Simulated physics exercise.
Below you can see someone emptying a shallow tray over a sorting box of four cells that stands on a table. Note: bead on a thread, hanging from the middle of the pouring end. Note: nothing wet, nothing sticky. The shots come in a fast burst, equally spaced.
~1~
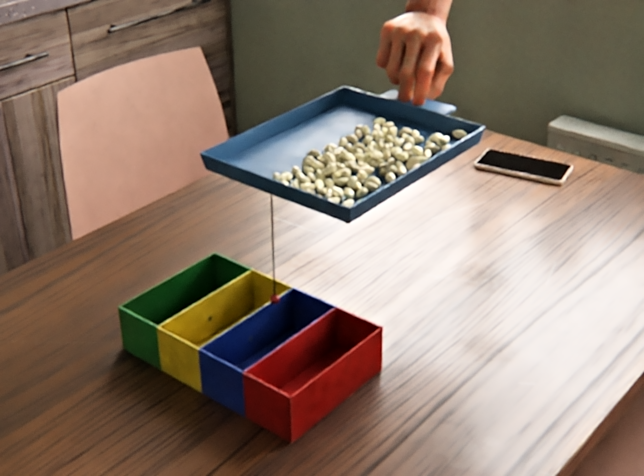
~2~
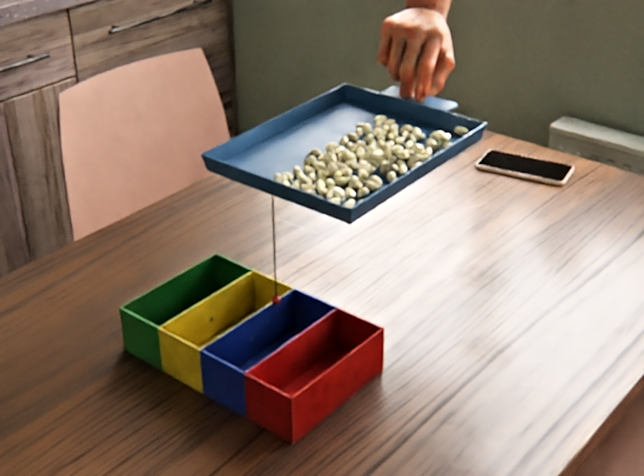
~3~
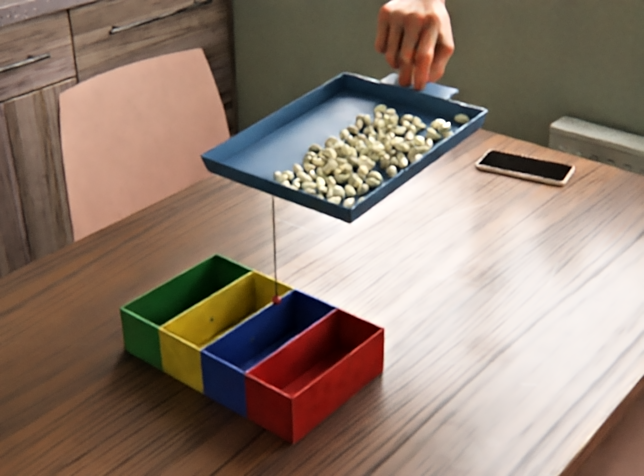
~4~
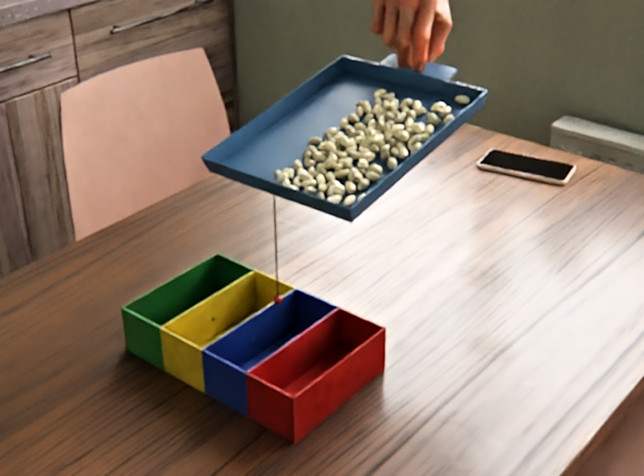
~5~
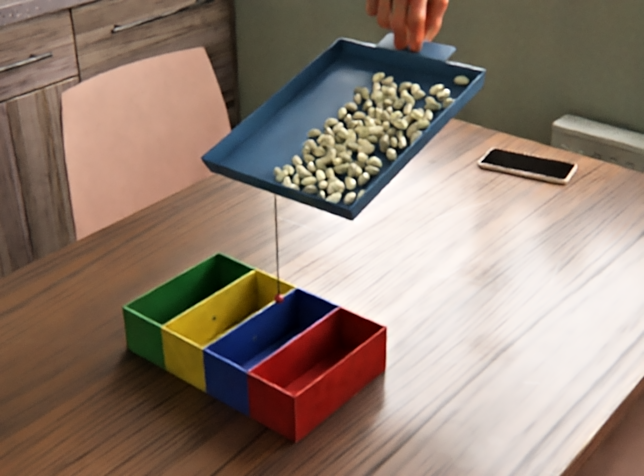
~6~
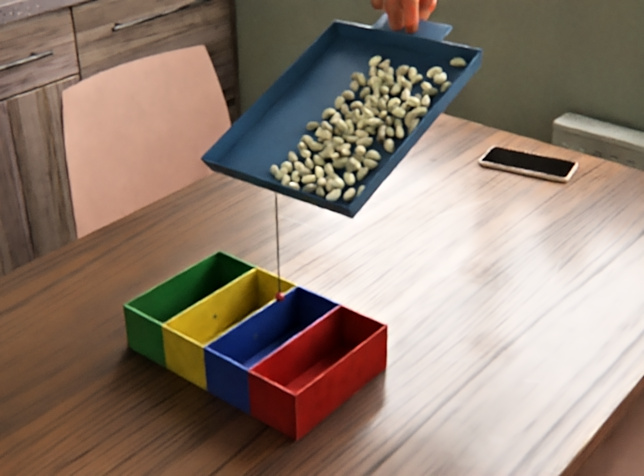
A hand raises the back of a blue tray of white beans above four colored cells.
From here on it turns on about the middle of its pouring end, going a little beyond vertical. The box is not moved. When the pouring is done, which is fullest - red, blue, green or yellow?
Fullest: The yellow cell.
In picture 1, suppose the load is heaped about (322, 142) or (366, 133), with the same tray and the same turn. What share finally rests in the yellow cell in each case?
From the first start you get 40 in a hundred, from the second 40 in a hundred.
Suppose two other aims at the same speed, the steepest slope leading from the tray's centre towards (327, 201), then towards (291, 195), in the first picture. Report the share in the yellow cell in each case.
About 0 and 20 per cent.
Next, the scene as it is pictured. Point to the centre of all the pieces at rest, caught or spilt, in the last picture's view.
About pixel (224, 361).
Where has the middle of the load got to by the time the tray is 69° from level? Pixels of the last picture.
(290, 162).
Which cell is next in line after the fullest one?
Rank 2: The cell in blue.
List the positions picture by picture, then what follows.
In the first picture, corners of the pouring end at (205, 153) and (349, 206), level; middle of the load at (366, 159), white beans; bead on its thread at (275, 299); green cell at (140, 334); yellow cell at (180, 355); blue cell at (222, 378); red cell at (268, 403).
In the second picture, corners of the pouring end at (206, 154) and (350, 206), level; middle of the load at (367, 158).
In the third picture, corners of the pouring end at (206, 155) and (349, 207), tipped barely, level across its low end; middle of the load at (367, 152).
In the fourth picture, corners of the pouring end at (206, 156) and (349, 206), tipped a little, level across its low end; middle of the load at (367, 143).
In the fifth picture, corners of the pouring end at (206, 157) and (349, 206), tipped clearly, level across its low end; middle of the load at (366, 133).
In the sixth picture, corners of the pouring end at (205, 157) and (348, 204), tipped clearly, level across its low end; middle of the load at (364, 124); green cell at (145, 332); yellow cell at (185, 353); blue cell at (227, 376); red cell at (273, 401).
Soon after the last picture, tray tipped steeply; nearly all on the tray; a stray few falling or outside the box.
A little later, tray tipped past a quarter turn; a small part on the tray; about a quarter in the yellow cell; a small part in the blue cell; a small part in the green cell; a small part in the red cell; about a third falling or outside the box.
Later still, tray tipped past a quarter turn; about a third in the yellow cell; about a quarter in the blue cell; a small part in the red cell; a small part in the green cell; a small part falling or outside the box.
At rest, tray tipped past a quarter turn; about a third in the yellow cell; about a quarter in the blue cell; a small part in the red cell; a small part in the green cell; a small part outside the box.
